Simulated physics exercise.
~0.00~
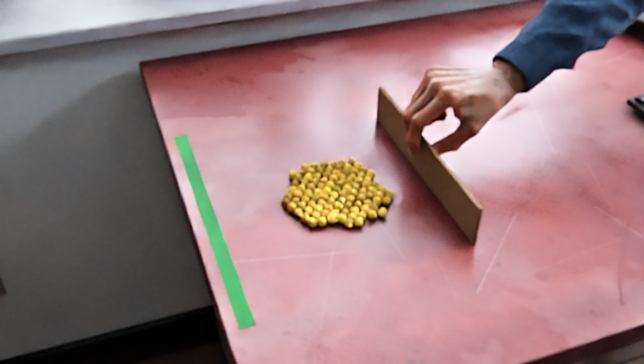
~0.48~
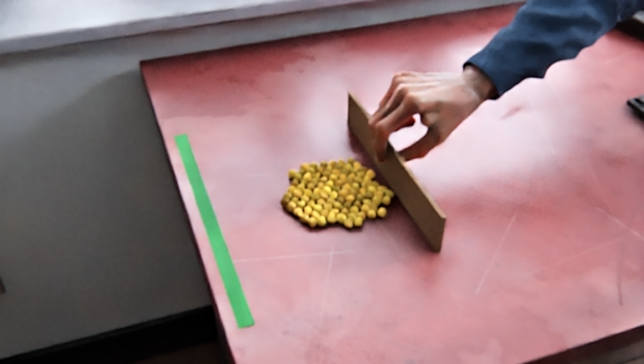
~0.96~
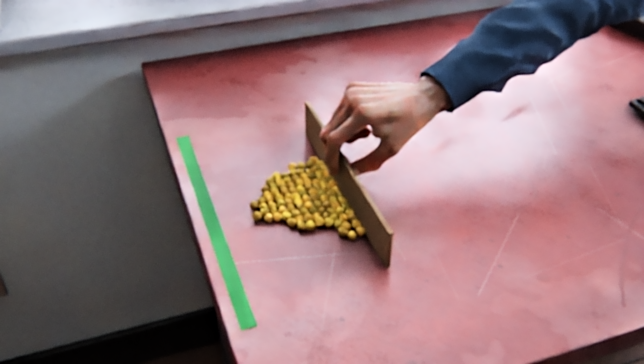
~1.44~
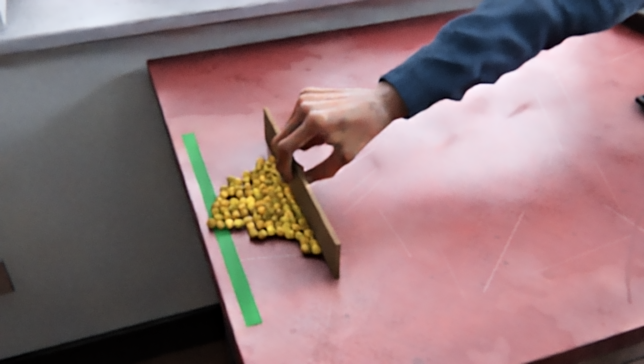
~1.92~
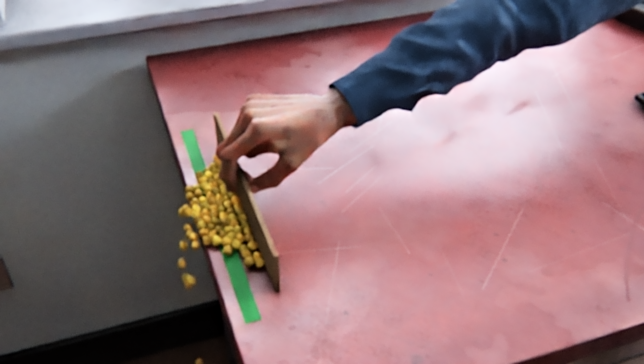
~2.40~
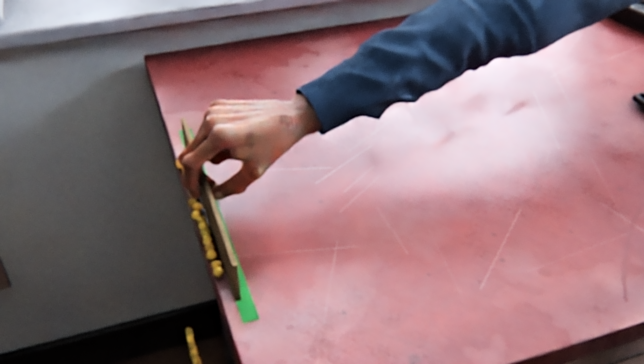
Small yellow pieces being pushed left across a red table by a hand with a card, spilling over the edge past green tape.
